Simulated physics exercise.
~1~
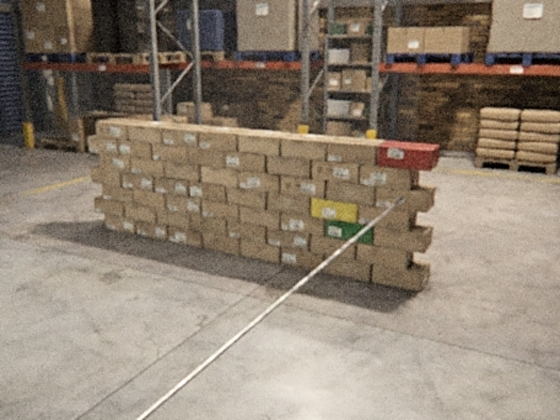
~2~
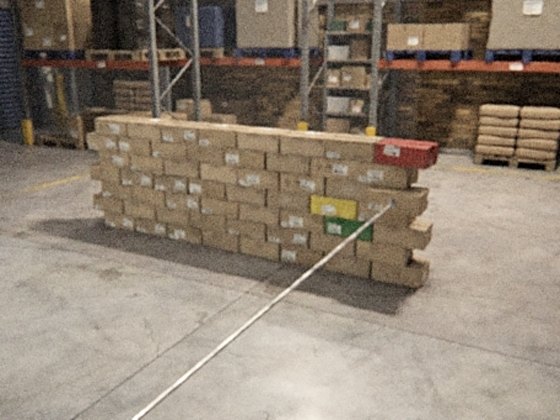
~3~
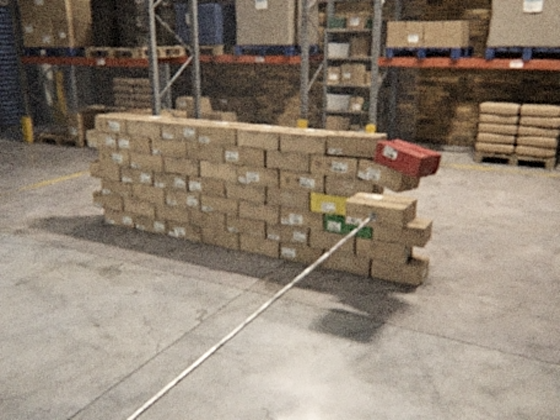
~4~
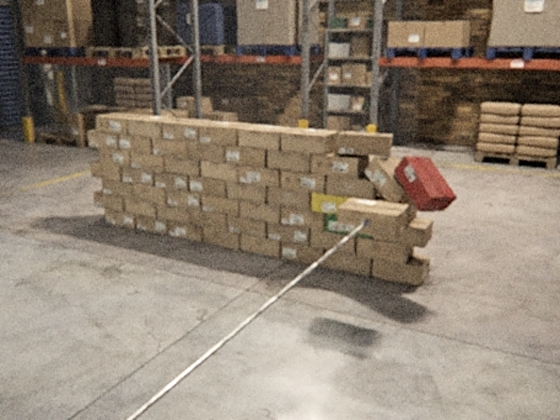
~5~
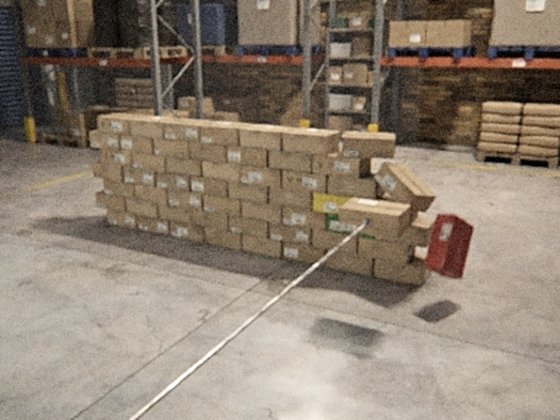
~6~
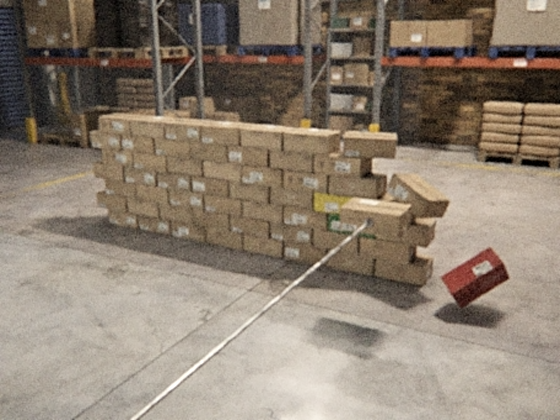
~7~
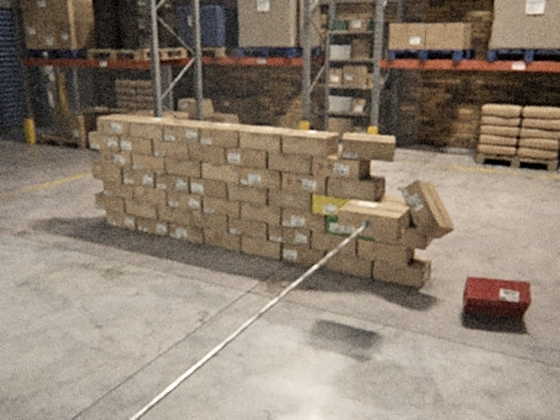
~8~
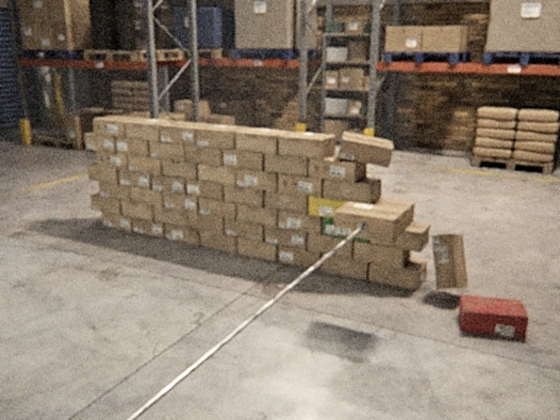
Steel arm pulling a parcel from a loose stacked wall, the red parcel above tumbling to the floor, green and yellow staying.
